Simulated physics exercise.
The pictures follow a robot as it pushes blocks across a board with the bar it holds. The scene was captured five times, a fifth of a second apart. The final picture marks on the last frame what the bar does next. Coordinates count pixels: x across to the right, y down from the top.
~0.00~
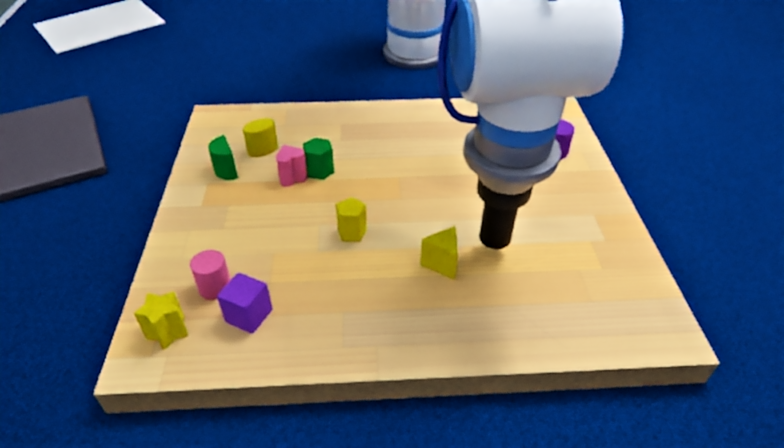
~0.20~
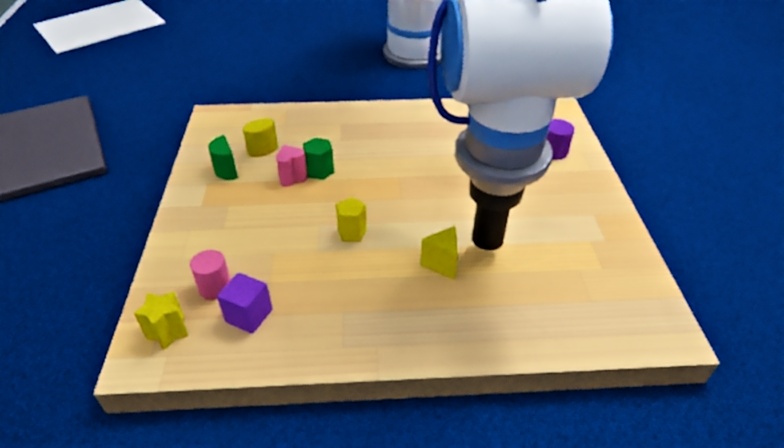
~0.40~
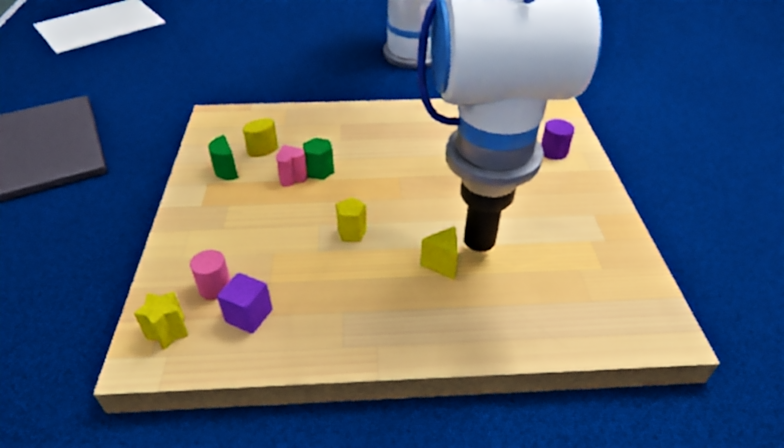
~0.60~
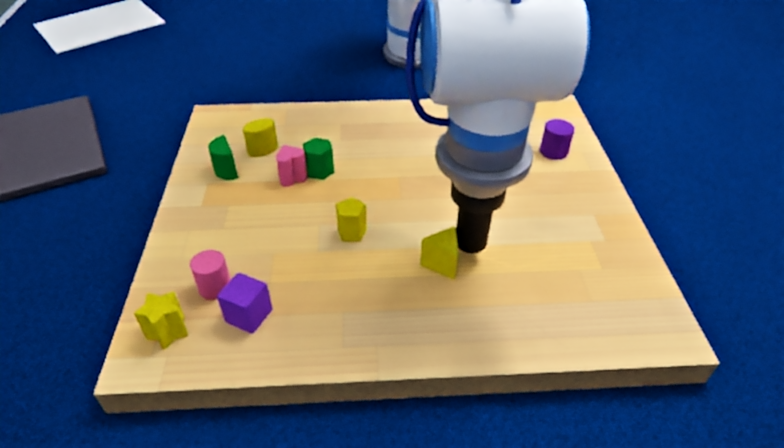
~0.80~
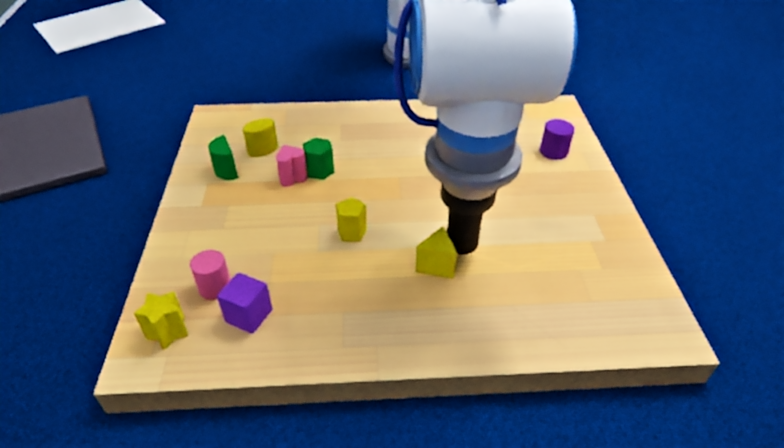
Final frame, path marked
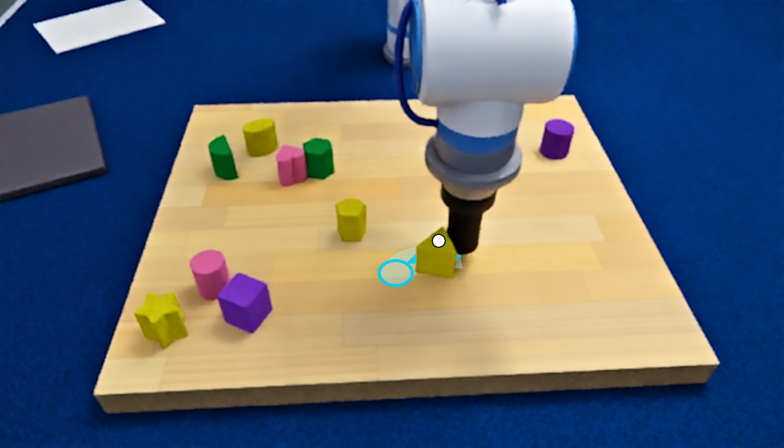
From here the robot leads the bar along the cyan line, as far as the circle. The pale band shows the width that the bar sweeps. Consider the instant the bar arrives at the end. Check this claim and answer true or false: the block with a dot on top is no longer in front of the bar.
False.
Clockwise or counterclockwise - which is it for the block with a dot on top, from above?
Turns anticlockwise.
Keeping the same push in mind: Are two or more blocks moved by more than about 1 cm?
The answer is no.
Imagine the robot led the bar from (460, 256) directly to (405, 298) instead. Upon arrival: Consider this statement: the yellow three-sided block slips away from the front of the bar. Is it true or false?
Verdict: False.
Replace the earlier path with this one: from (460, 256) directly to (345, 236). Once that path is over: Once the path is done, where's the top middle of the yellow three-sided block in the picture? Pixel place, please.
It comes to (417, 243).
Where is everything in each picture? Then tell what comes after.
Lower end of the bar (495, 238), tops of blocks, yellow five-sided block (350, 206), yellow three-sided block (445, 239), in the first picture.
Bar (488, 239), blocks as before, in the second picture.
Bar (480, 241), blocks as before, in the third picture.
Bar (471, 242), blocks as before, in the fourth picture.
Bar (462, 244), yellow five-sided block (350, 206), yellow three-sided block (439, 241), in the fifth picture.
The drawn path runs from (460, 256) by way of (436, 257) and (413, 260) to (396, 273); the dot is on the yellow three-sided block.
The first path, step by step. Halfway along, bar (425, 245); yellow three-sided block (409, 249), turned 50° anticlockwise.
At the end, bar (396, 260); yellow five-sided block not moved; yellow three-sided block (385, 268), turned 65° anticlockwise.
